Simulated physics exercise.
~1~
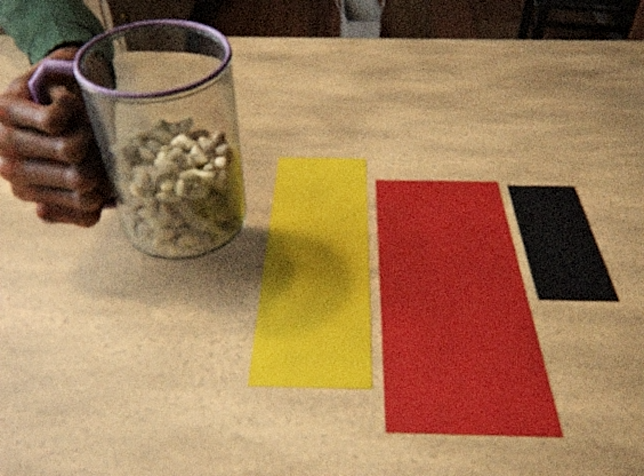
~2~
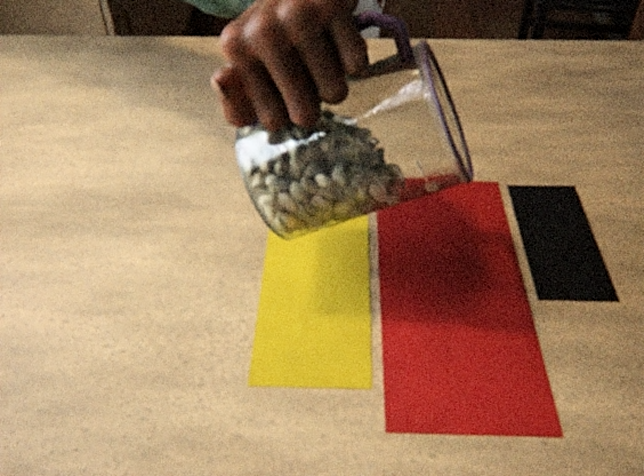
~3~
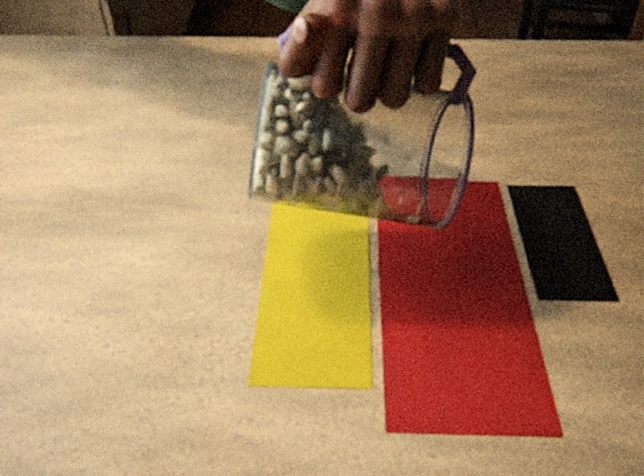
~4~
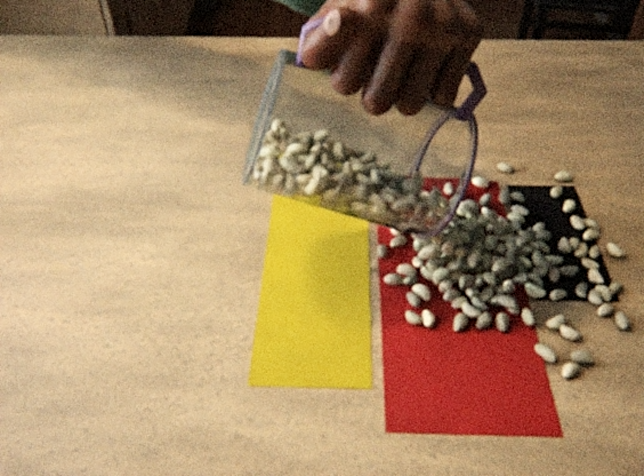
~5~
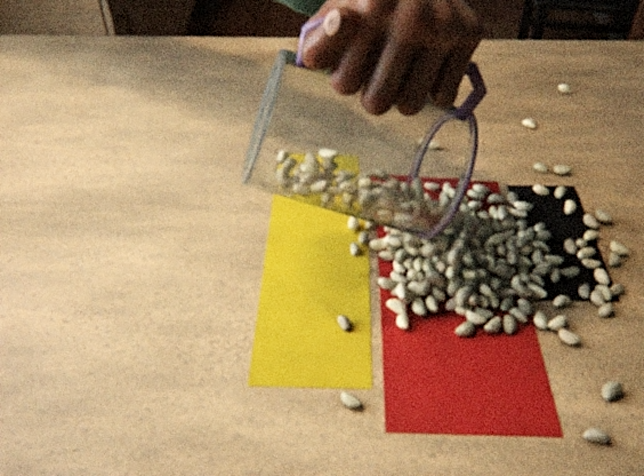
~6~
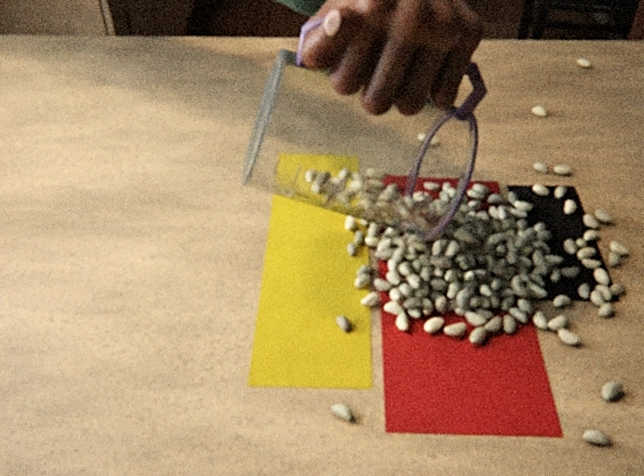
White beans spilling from a clear jug tipped by a hand, piling mostly on a red mat and scattering across the table.
